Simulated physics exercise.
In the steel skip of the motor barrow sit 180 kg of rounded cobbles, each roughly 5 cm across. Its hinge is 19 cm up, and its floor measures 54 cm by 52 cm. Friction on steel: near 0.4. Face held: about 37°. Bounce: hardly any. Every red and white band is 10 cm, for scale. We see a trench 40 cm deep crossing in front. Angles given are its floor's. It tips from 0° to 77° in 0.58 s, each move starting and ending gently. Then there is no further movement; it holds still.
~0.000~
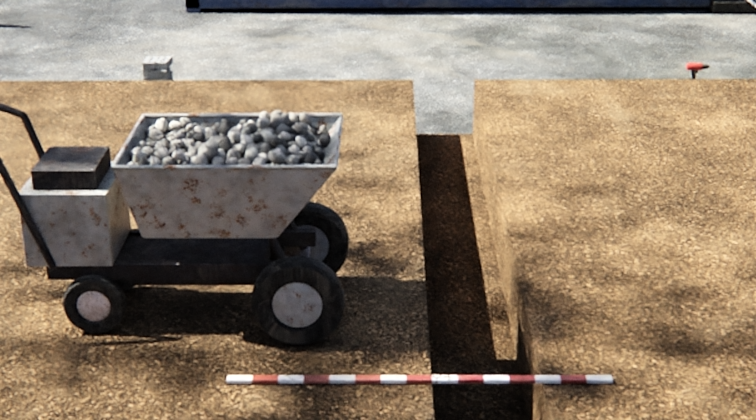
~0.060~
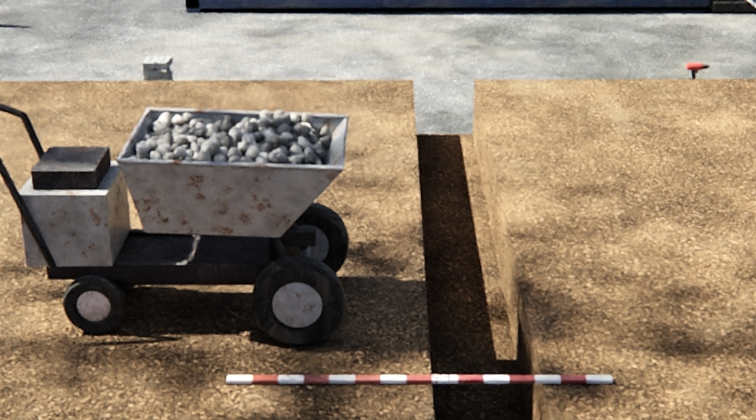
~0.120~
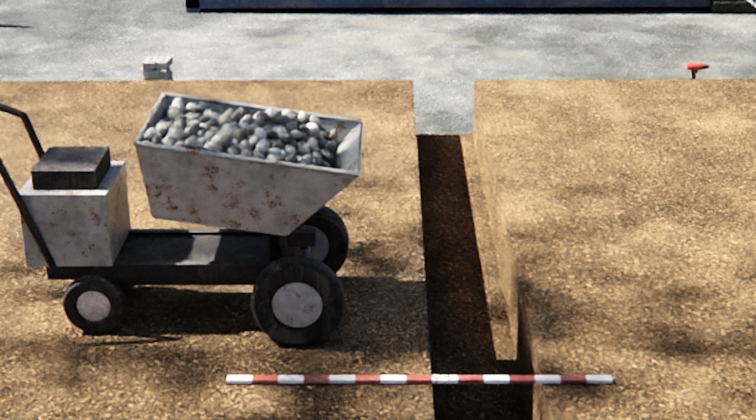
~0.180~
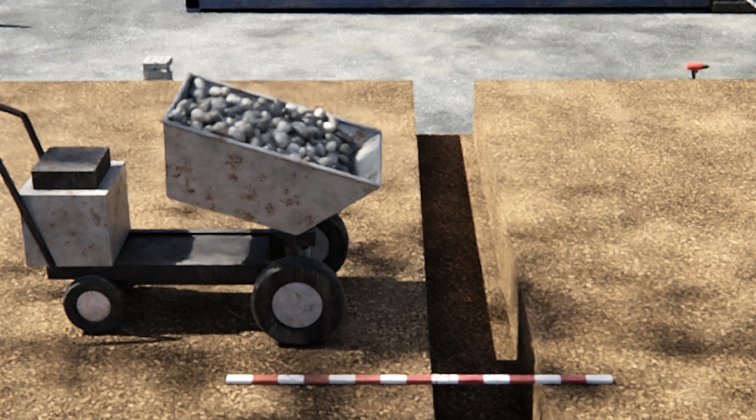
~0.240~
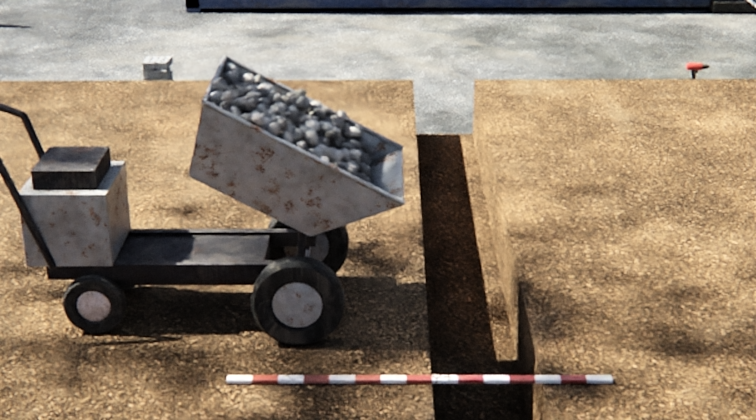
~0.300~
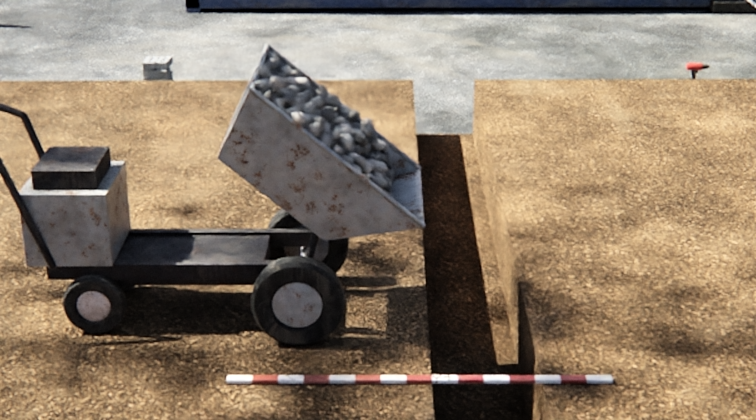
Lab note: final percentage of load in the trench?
Approx. 60 %.
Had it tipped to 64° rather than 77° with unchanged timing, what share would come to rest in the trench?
Then about 60 per cent.
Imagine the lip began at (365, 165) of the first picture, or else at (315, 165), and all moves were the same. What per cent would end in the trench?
First place: Near 35%; second place: Near 75%.
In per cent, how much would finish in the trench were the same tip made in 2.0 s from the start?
In that case, around 95%.
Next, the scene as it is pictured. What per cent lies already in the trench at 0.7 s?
Around 45 per cent of it.
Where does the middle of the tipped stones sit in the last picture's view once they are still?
(510, 363).
After 0.4 s the floor is at 64°; 100 % in the skip; the foremost stones are at (438, 225).
After 0.7 s the floor is at 77°; 42 % in the skip, 44 % in the trench, 14 % past the trench; the foremost stones are at (568, 284).
After 1.0 s the floor is at 77°; 2 % in the skip, 58 % in the trench, 41 % past the trench; the foremost stones are past the picture's edge.
After 3.0 s the floor is at 77°; 0 % in the skip, 60 % in the trench, 40 % past the trench; the foremost stones are past the picture's edge.
